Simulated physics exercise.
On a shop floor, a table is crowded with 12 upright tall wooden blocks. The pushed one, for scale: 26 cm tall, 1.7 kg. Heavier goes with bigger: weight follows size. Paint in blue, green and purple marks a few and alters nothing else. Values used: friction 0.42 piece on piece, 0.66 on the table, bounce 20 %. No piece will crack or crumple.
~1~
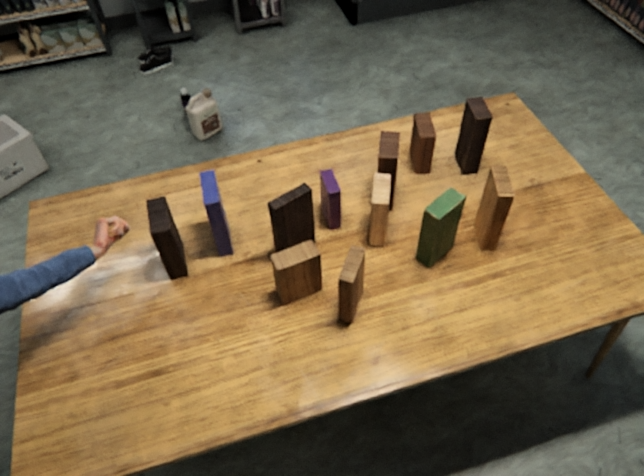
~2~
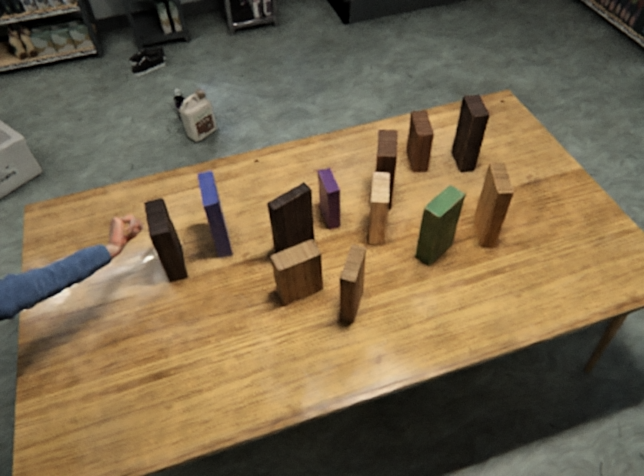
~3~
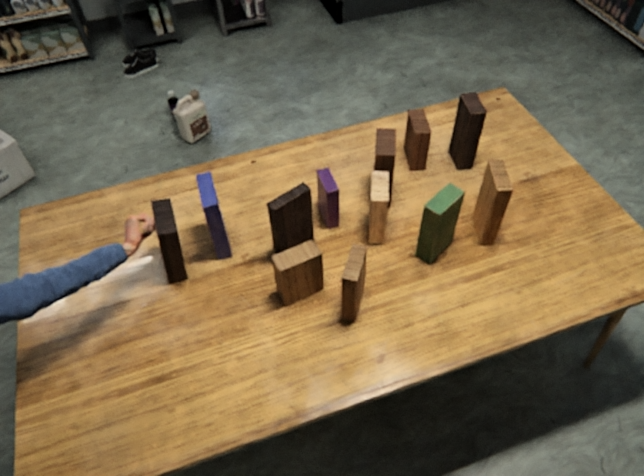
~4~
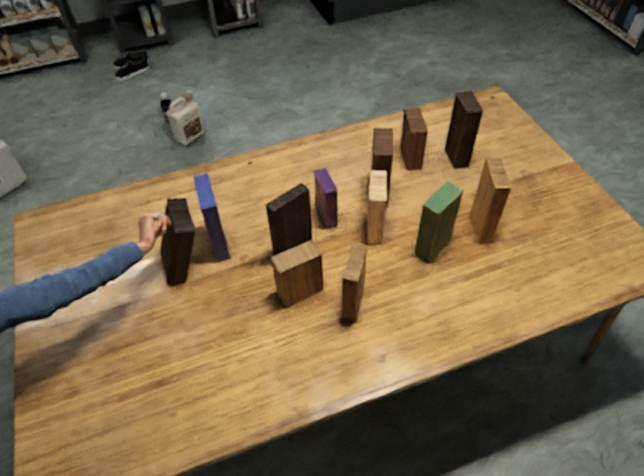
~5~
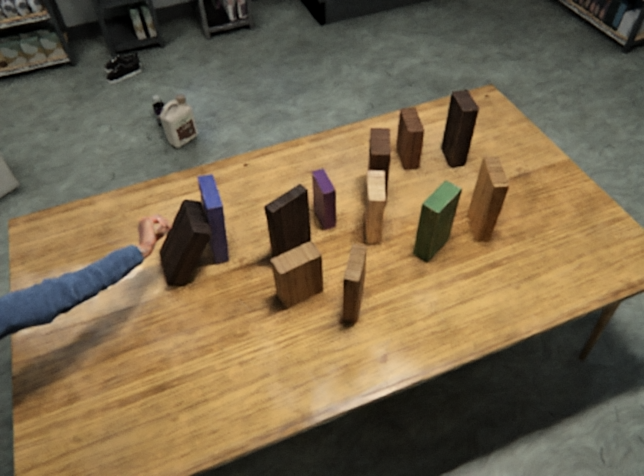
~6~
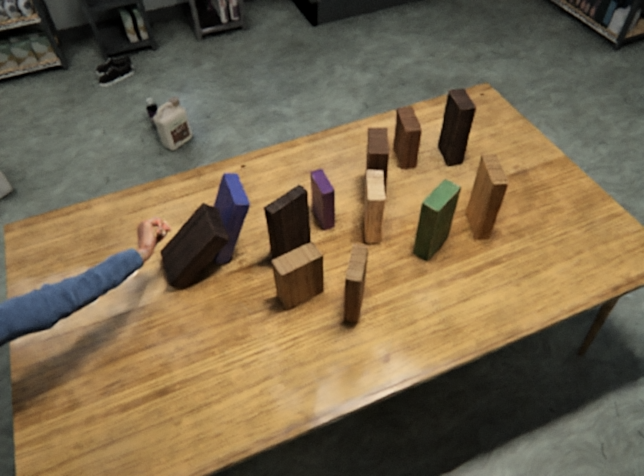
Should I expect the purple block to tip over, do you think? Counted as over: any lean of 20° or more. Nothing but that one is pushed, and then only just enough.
No.
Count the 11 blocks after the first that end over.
That would be 1 of them.
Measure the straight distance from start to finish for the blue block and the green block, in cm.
Blue 20 cm, green 0 cm.
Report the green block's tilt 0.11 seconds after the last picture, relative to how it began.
I'd estimate close to 0°.
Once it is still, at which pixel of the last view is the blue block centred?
Last frame, centre at roughly (262, 230).
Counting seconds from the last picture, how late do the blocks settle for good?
Somewhere near 0.5 seconds.
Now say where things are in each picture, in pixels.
In the first picture (each place is the centre of the face we see best; the camera moves round a little), finger (122, 226) 8 cm from the first block; purple block (335, 211); blue block (220, 231); green block (447, 234); the others all in place.
In the second picture, finger (136, 225) 24 mm from the first block; purple block (334, 211).
In the third picture, finger (150, 223) pushing; purple block (334, 210); the others all in place.
In the fourth picture, finger (164, 221) pushing; purple block (332, 210); the others all in place.
In the fifth picture, finger (163, 224) stopped; purple block (330, 211); blue block (219, 237) tilted 5°; one has shifted.
In the sixth picture, finger (162, 227) stopped; purple block (329, 211); blue block (232, 236) tilted 24°; green block (444, 226); 1 of the 11 other blocks over.
Then, 0.06 s later than the last frame, 1 of the 11 other blocks over; purple block unmoved; blue block tilted 37°.
Then, 0.11 s later than the last frame, 1 of the 11 other blocks over; purple block unmoved; blue block tilted 54°.
Then, 0.17 s later than the last frame, 1 of the 11 other blocks over; purple block unmoved; blue block lying flat.
When it is over, 1 of the 11 other blocks over; purple block unmoved; blue block lying flat; green block unmoved. Ten left standing. In pixels of the last frame, middles, purple block near (323, 200), blue block near (262, 230).
